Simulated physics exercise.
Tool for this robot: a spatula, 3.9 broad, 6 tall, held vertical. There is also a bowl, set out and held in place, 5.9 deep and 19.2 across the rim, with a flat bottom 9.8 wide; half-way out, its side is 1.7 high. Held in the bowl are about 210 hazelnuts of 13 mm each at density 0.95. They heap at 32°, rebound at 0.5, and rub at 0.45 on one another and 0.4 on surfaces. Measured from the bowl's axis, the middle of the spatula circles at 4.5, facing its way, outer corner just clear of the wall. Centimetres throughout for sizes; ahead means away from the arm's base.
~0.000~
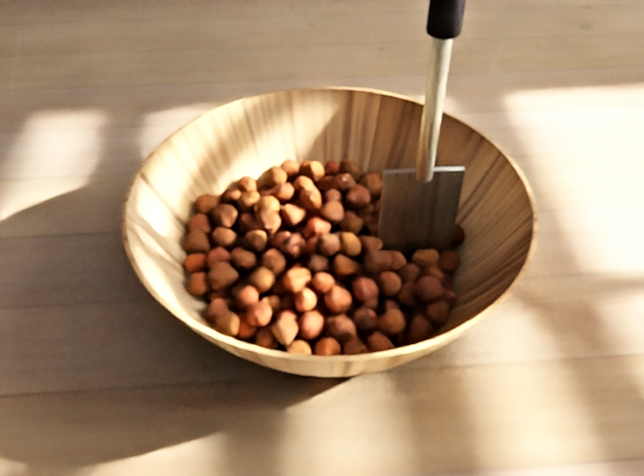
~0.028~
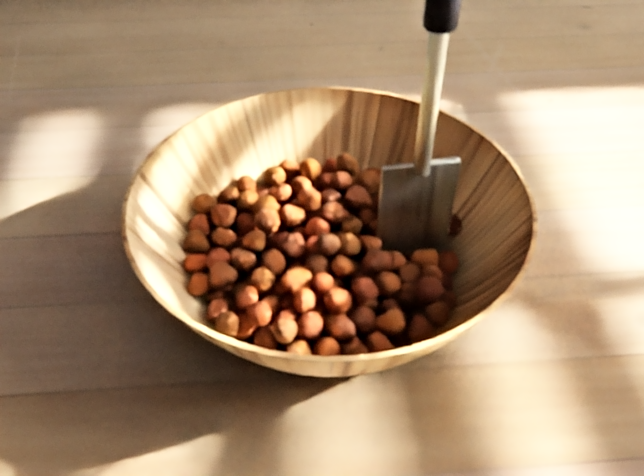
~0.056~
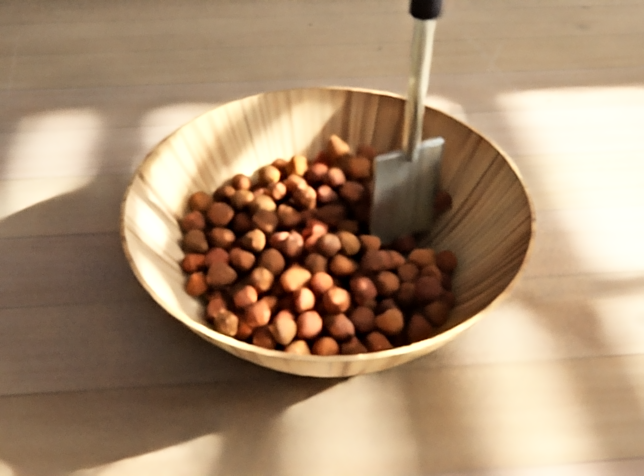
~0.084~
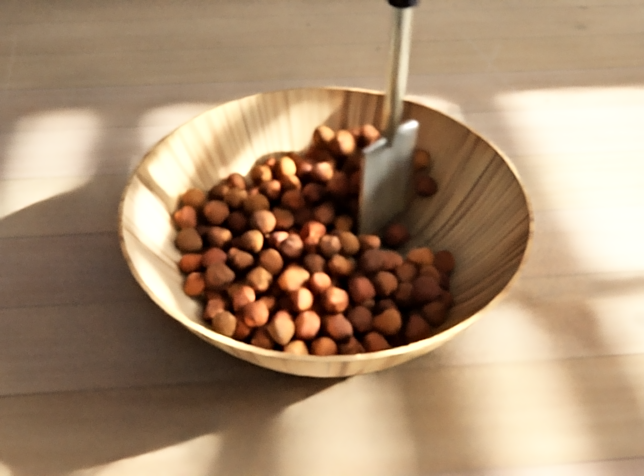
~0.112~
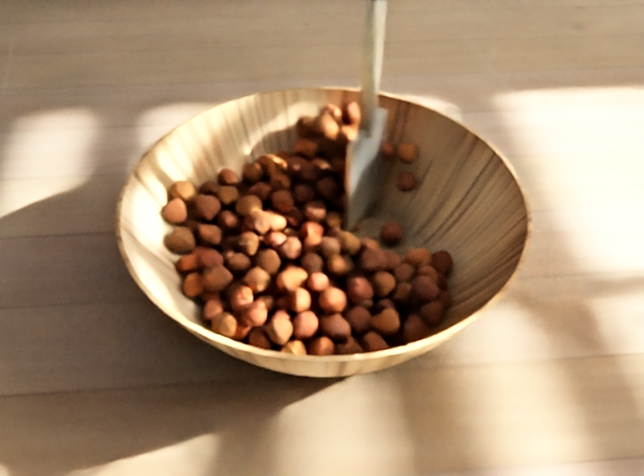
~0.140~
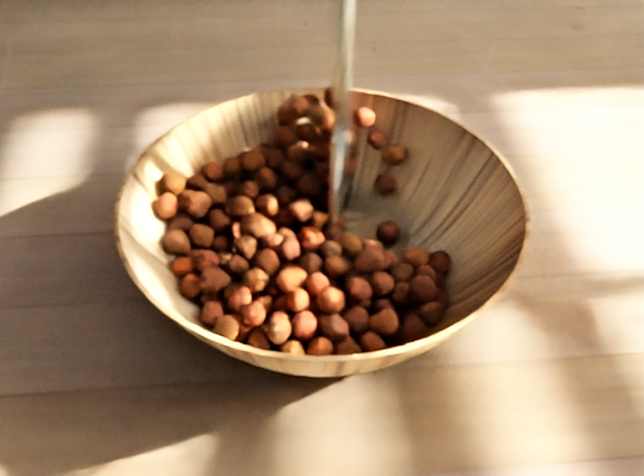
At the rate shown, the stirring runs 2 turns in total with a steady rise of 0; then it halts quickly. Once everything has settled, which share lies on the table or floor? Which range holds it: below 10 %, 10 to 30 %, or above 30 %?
The range 10 to 30 %.
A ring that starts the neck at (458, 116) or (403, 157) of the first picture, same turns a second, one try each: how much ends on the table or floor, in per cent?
I'd put it at around 20 and 5 percent.
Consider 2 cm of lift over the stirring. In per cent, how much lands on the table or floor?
That works out to some 5 per cent.
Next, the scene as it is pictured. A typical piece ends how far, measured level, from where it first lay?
Around 10 centimetres.
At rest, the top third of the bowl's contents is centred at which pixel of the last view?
Roughly at pixel (370, 178).
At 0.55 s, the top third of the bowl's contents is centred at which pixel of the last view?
I'd put its middle near (455, 224).
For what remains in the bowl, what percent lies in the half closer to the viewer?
I'd say around 40 per cent.
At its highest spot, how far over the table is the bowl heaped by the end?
Top height: Around 5.5 cm.
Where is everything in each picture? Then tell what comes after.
The spatula neck at (428, 144), 0° round; upper third of the load around (312, 244), from x 195 to 450, top at y 170; 213 in the bowl, in the first picture.
The spatula neck at (425, 137), 6° round; upper third of the load around (311, 244), from x 195 to 450, top at y 165, in the second picture.
The spatula neck at (413, 123), 22° round; upper third of the load around (315, 223), from x 195 to 445, top at y 150, in the third picture.
The spatula neck at (393, 110), 39° round; upper third of the load around (314, 215), from x 185 to 445, top at y 140, in the fourth picture.
The spatula neck at (368, 101), 56° round; upper third of the load around (304, 206), from x 175 to 440, top at y 115, in the fifth picture.
The spatula neck at (341, 96), 73° round; upper third of the load around (287, 195), from x 165 to 440, top at y 95; 213 in the bowl, in the sixth picture.
After 0.55 s, 327° round, highest piece 9 above the table; 193 in the bowl, 18 on the table or floor, 2 in flight or on the tool.
After 0.97 s, 221° round, highest piece 7 above the table; 179 in the bowl, 32 on the table or floor, 2 in flight or on the tool.
After 1.38 s, 0° round, highest piece 5 above the table; 171 in the bowl, 42 on the table or floor.
After 2.08 s, 0° round, highest piece 5 above the table; 171 in the bowl, 42 on the table or floor.
In the end, 171 in the bowl, 42 on the table or floor. That is 20 % on the table or floor.
